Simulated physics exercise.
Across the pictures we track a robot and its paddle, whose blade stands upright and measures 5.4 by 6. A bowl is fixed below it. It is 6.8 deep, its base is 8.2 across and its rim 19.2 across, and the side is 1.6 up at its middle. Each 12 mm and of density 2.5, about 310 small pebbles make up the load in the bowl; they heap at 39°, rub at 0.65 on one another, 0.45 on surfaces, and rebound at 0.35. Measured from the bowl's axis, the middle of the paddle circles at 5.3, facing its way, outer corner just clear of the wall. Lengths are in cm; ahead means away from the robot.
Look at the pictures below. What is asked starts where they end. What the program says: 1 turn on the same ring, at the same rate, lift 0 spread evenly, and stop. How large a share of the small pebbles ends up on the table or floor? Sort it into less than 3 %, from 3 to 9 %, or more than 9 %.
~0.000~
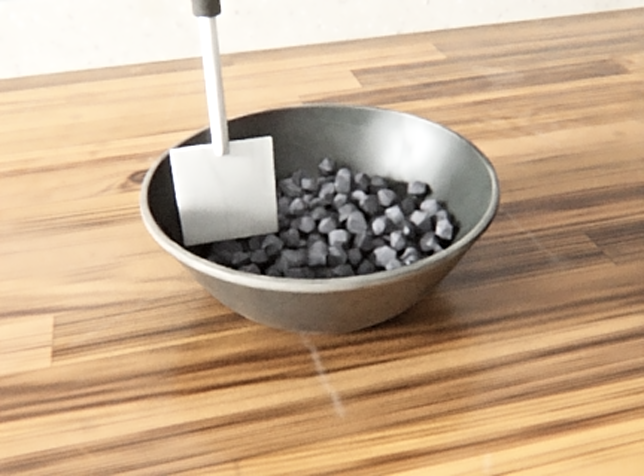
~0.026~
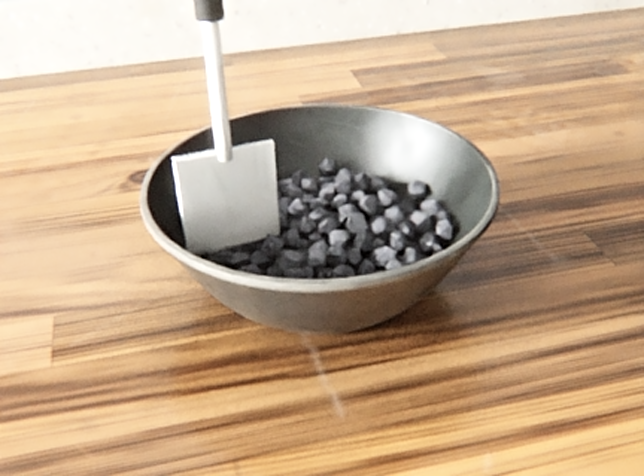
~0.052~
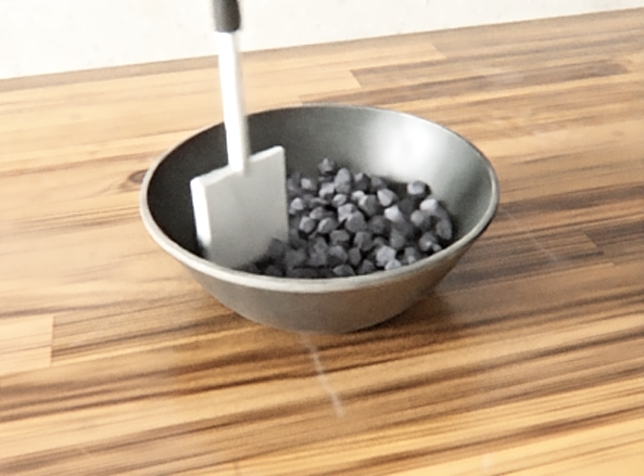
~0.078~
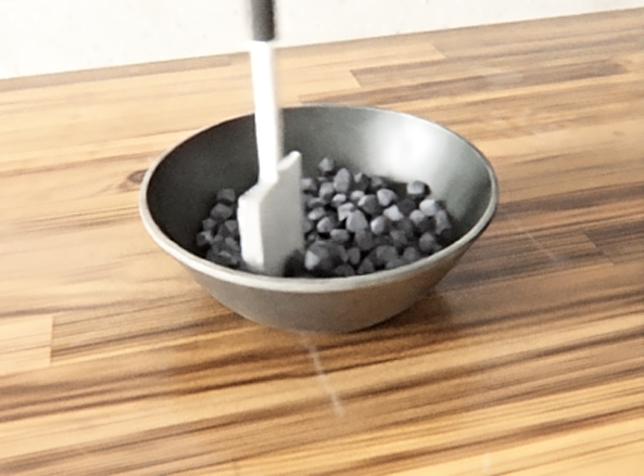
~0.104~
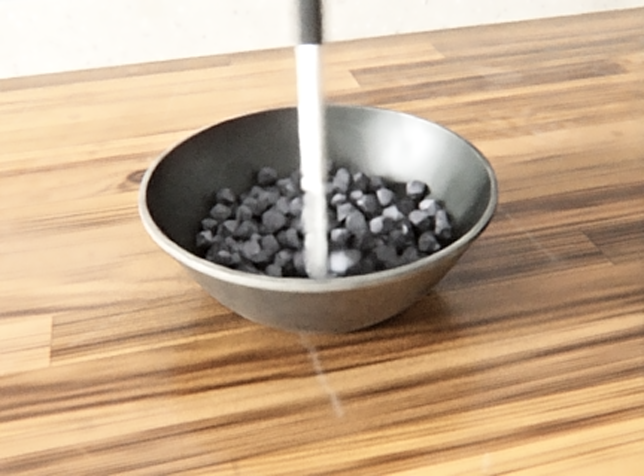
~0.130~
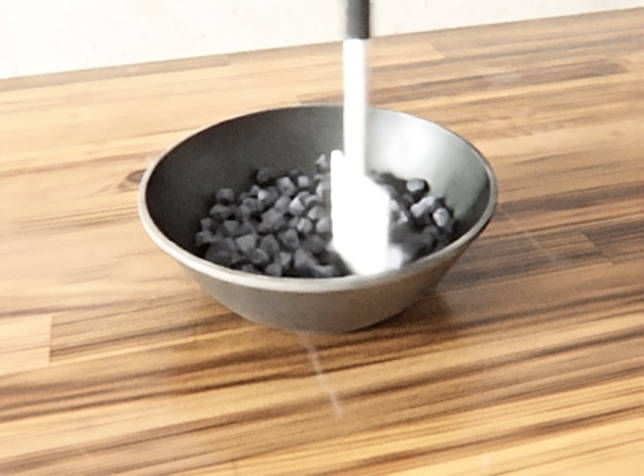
It goes in more than 9 %.
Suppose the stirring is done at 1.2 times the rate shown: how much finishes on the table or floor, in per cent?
Roughly 15 per cent.
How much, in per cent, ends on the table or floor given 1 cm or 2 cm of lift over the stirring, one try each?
Estimates: 5 % then 0 %.
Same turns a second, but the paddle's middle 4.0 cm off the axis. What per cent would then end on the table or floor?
It would be close to 30 per cent then.
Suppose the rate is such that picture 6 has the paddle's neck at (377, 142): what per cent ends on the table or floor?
I'd say near 15 per cent.
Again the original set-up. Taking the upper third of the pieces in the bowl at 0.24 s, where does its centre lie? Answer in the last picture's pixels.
About (344, 184) in the last picture.
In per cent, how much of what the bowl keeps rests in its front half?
It comes to near 60 percent.
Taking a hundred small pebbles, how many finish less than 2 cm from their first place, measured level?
Around 50 per cent.
After 0.24 s, 196° round, highest piece 9 above the table; 310 in the bowl, 2 in flight or on the tool.
After 0.35 s, 293° round, highest piece 11 above the table; 290 in the bowl, 2 on the table or floor, 20 in flight or on the tool.
After 0.60 s, 0° round, highest piece 7 above the table; 265 in the bowl, 47 on the table or floor.
After 1.30 s, 0° round, highest piece 7 above the table; 265 in the bowl, 47 on the table or floor.
In the end, 265 in the bowl, 47 on the table or floor. That is 15 % on the table or floor.
